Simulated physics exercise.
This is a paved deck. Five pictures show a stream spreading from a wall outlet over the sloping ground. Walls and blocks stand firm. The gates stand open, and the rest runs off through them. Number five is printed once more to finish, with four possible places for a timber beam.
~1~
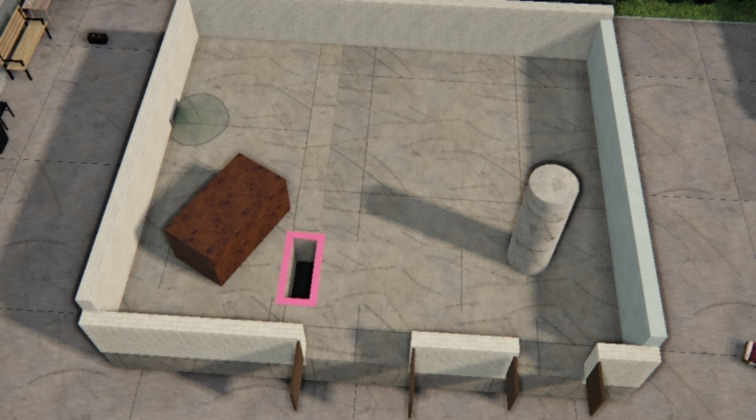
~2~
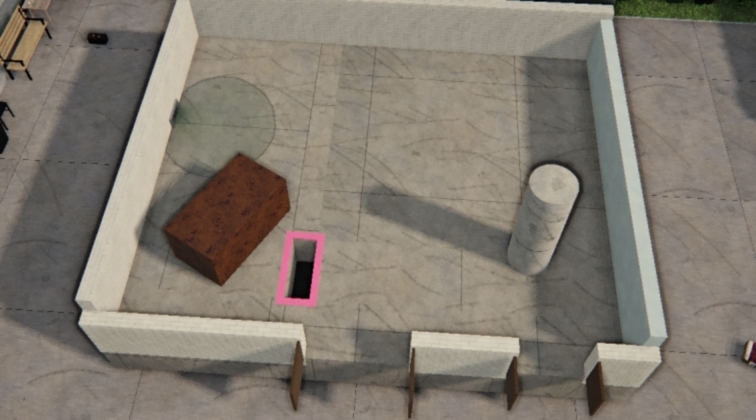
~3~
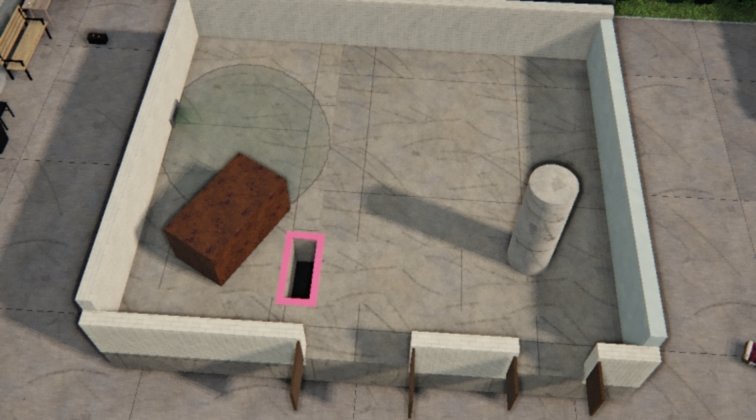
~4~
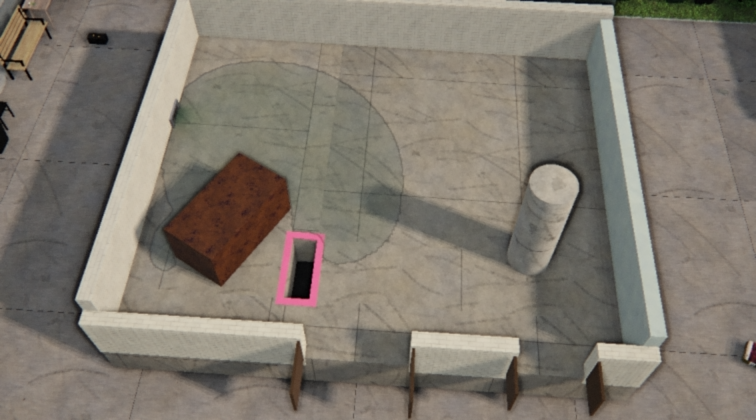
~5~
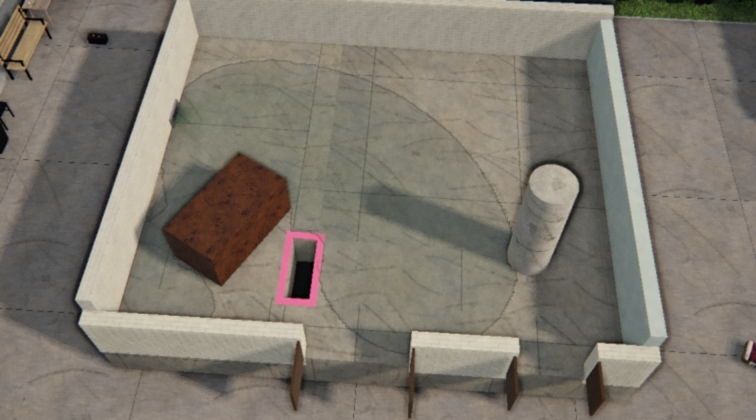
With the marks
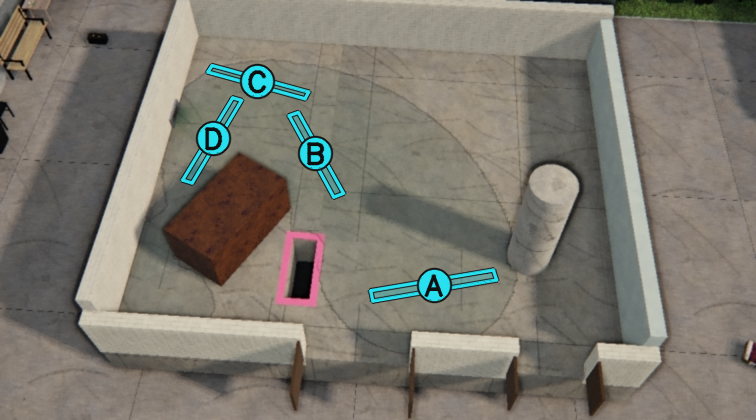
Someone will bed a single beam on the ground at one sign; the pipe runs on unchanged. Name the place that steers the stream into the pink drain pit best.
The answer is place B.
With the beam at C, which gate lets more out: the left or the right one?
The right gate.
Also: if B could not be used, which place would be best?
D it is.
In cyan, A from (371, 295) to (494, 275); B from (293, 114) to (338, 195); C from (209, 68) to (306, 95); D from (187, 181) to (237, 99).
Choosing A, about 5 % of the stream goes into the pink drain pit, about 92 % out by the gates.
Choosing B, about 16 % of the stream goes into the pink drain pit, about 82 % out by the gates.
Choosing C, about 5 % of the stream goes into the pink drain pit, about 93 % out by the gates.
Choosing D, about 12 % of the stream goes into the pink drain pit, about 85 % out by the gates.
